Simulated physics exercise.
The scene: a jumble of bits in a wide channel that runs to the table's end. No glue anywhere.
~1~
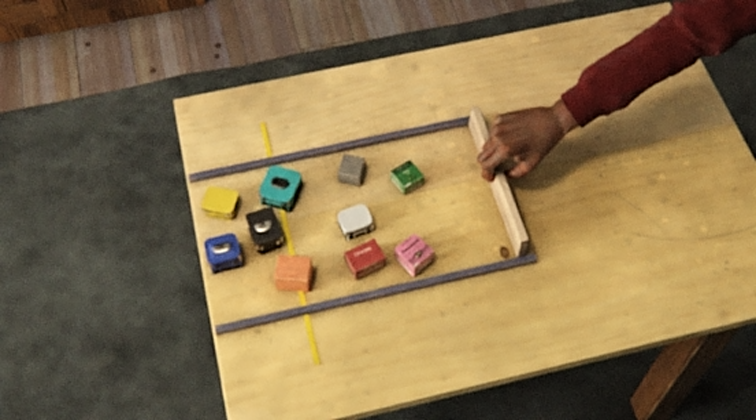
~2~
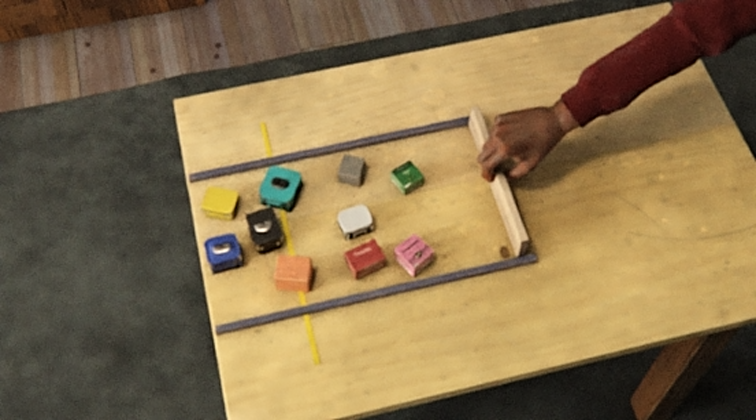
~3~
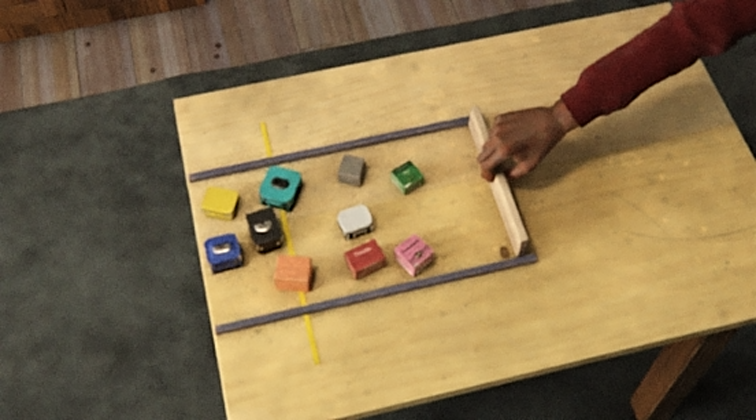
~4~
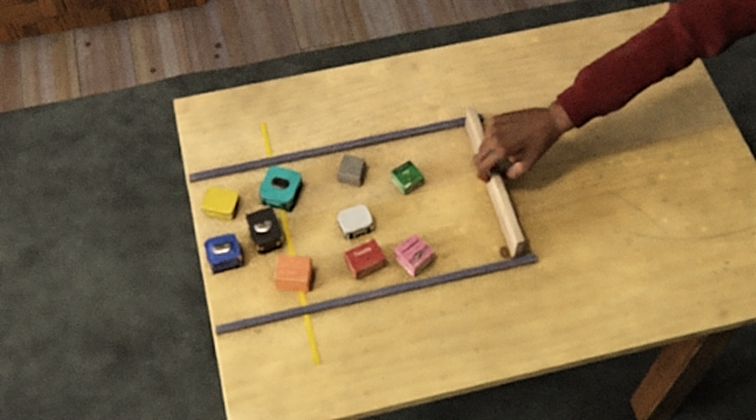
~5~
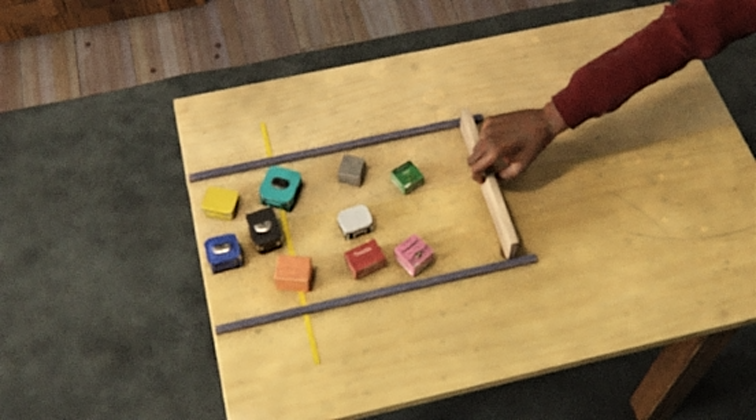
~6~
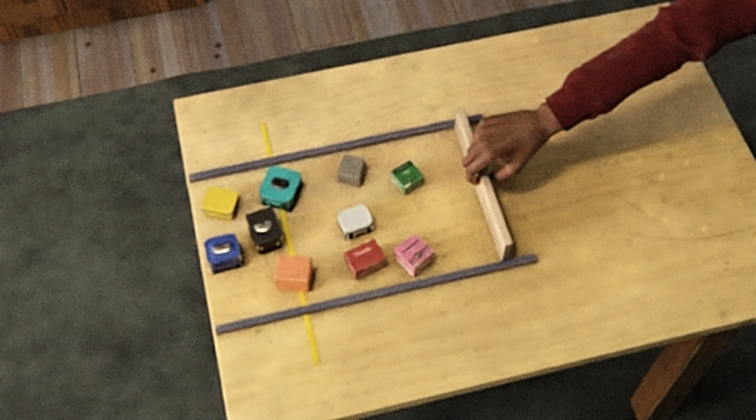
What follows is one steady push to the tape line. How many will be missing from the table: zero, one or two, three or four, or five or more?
The number that fall off is zero.
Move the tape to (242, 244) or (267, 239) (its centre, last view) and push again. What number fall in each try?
It would be 5 and 3.
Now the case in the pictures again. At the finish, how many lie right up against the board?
The number is 4.
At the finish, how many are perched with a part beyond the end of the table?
That would be 3.
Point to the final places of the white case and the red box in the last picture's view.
First (274, 238), then (251, 283).
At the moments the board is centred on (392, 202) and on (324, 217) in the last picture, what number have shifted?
First 4, then 7.
A little later, none off yet; blue case at rest near (224, 253); yellow case at rest near (221, 204); black case at rest near (265, 231).
When it is over, the number that fall off is zero.
